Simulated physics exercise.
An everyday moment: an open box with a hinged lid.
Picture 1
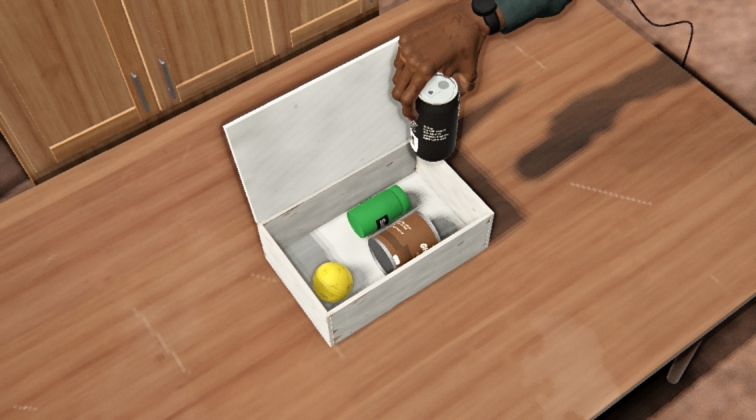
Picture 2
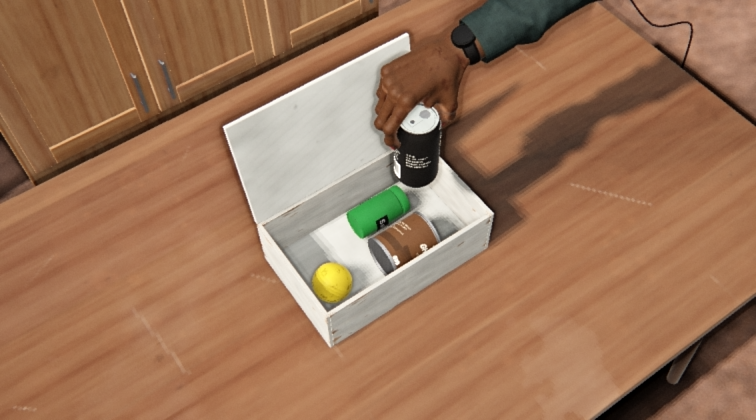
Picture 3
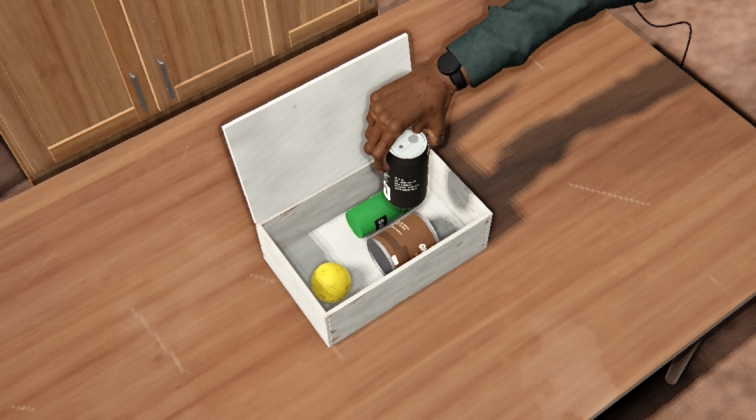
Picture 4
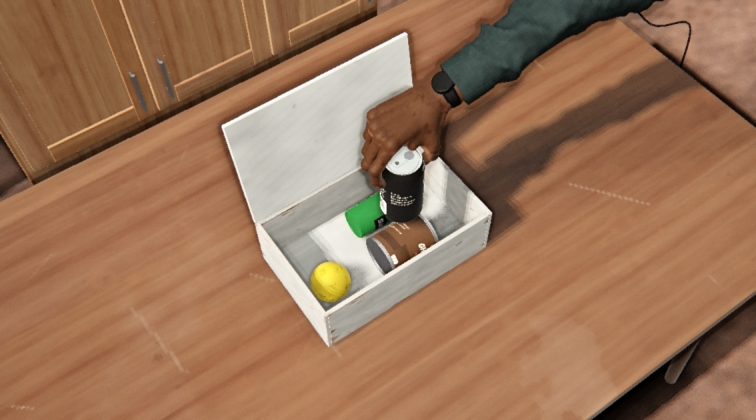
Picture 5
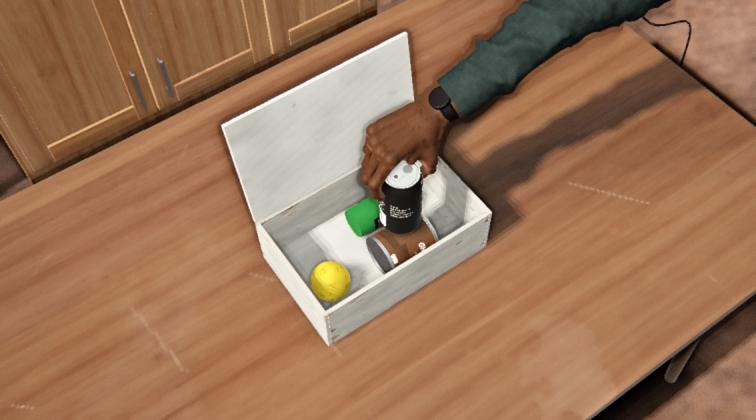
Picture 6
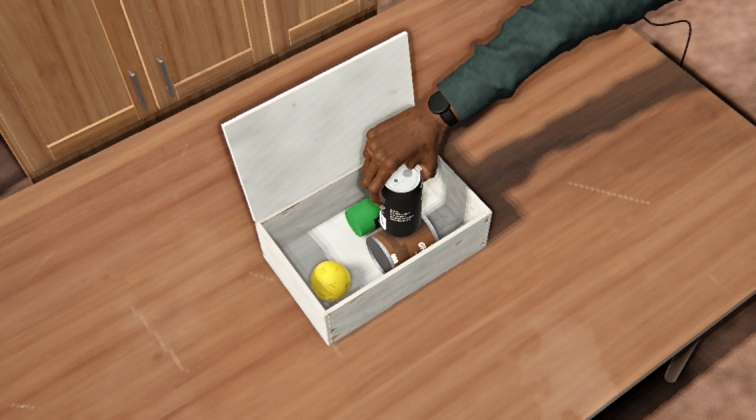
On a wooden table beside wooden cabinets, seen from above at an angle, sits an open white box with a hinged lid. Inside are a yellow ball at the left, a green shaker in the middle and a brown tin to its right. From the upper right, a hand in a dark green sleeve lowers a black can leftward into the box and keeps holding it there.
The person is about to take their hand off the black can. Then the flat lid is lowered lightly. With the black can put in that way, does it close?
Here the lid stays ajar.
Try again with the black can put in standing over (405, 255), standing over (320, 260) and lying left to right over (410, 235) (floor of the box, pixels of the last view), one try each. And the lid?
First, it will not close; second, it is held up; third, it sits on the rim.
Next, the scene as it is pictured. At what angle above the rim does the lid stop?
About 75°.
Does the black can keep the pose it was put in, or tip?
It tips.
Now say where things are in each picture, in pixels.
Coming down; black can (435, 120); green shaker (379, 211), in the first picture.
Coming down; black can (417, 147); brown tin (404, 246), in the second picture.
Coming down; black can (406, 170); yellow ball (331, 283), in the third picture.
Coming down; black can (402, 185); green shaker (377, 211), in the fourth picture.
Coming down; black can (401, 198); brown tin (403, 245), in the fifth picture.
Put in, still held; black can (401, 202); yellow ball (331, 281), in the sixth picture.
Then, 0.40 s after the last picture, black can tipped 73° from how it was near (381, 189).
Then, 1.10 s after the last picture, lid starting down; black can on its side near (380, 189).
At rest, lid 77° above the rim; tipped over in the box, black can; the other 3 in place. Seen from the same camera at the end, black can near (380, 189).
